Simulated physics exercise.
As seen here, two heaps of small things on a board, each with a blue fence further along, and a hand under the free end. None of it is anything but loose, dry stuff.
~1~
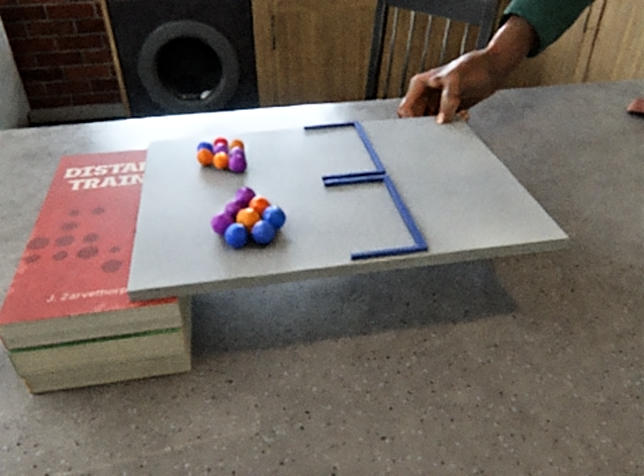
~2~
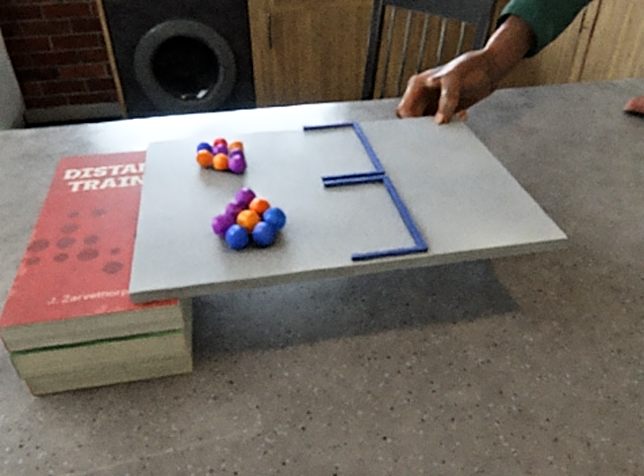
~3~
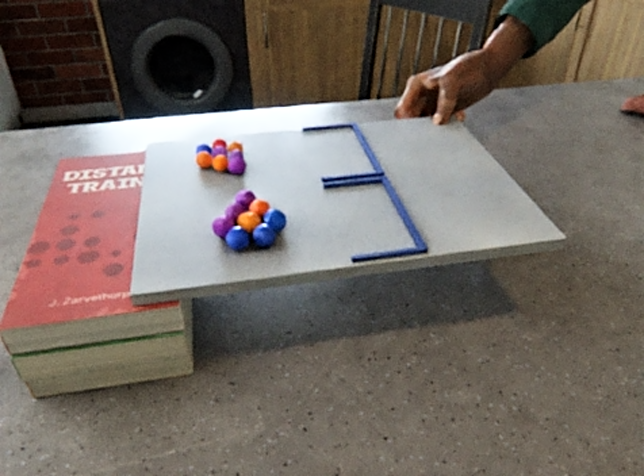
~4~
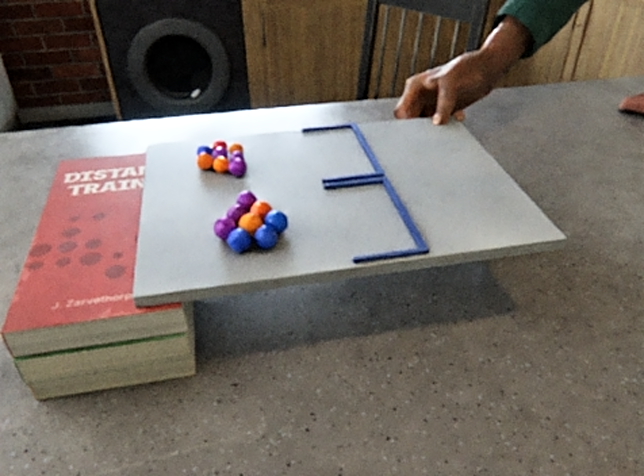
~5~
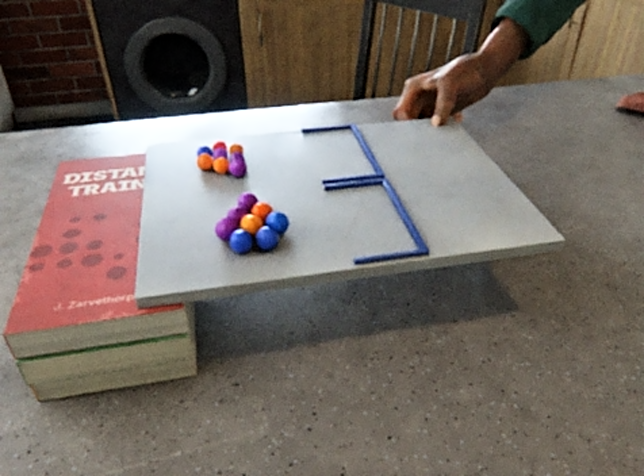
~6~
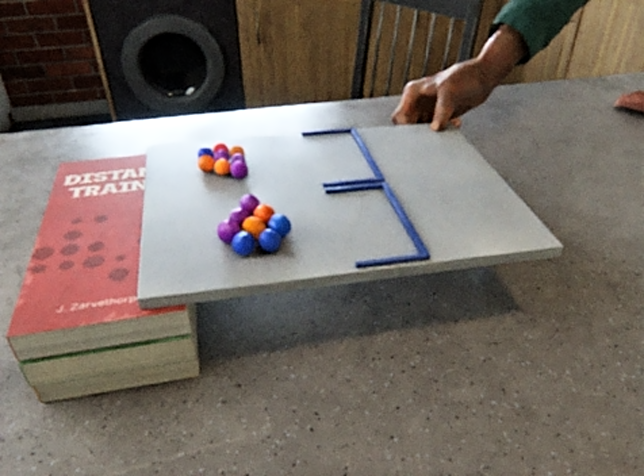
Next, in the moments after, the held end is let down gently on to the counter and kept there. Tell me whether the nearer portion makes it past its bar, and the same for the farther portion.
Here the nearer portion makes it past; the farther portion makes it past.
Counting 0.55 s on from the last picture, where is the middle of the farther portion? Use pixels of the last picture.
Its centre lies close to (296, 173) in the last picture.
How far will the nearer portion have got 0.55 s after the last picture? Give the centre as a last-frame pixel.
About (340, 243) in the last view.
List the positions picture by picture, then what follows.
Held end of the board at (551, 238), level; book pile at (112, 228), about a quarter as high as the board is long; nearer portion at (249, 221), a few gumballs; farther portion at (221, 152), a few gumballs; nearer bar at (403, 210), much lower than a piece; farther bar at (368, 146), much lower than a piece, in the first picture.
Held end of the board at (550, 238), level; farther portion at (221, 153), in the second picture.
Held end of the board at (549, 238), level; nearer portion at (249, 224), in the third picture.
Held end of the board at (549, 238), level; farther portion at (221, 156), in the fourth picture.
Held end of the board at (548, 240), level; nearer portion at (252, 226), in the fifth picture.
Held end of the board at (546, 246), down by 2°; book pile at (115, 235); nearer portion at (254, 228), not moving; farther portion at (222, 158), not moving; nearer bar at (404, 218); farther bar at (366, 153), in the sixth picture.
Then, 0.24 s after the last picture, board sloping at 6°; nearer portion where it was; farther portion where it was.
Then, 0.55 s after the last picture, board sloping at 13°; nearer portion on its way down; farther portion on its way down.
Then, 0.88 s after the last picture, board resting at 15°; nearer portion all past its bar; farther portion all past its bar.
By the end, board resting at 15°; nearer portion all past its bar; farther portion all past its bar.
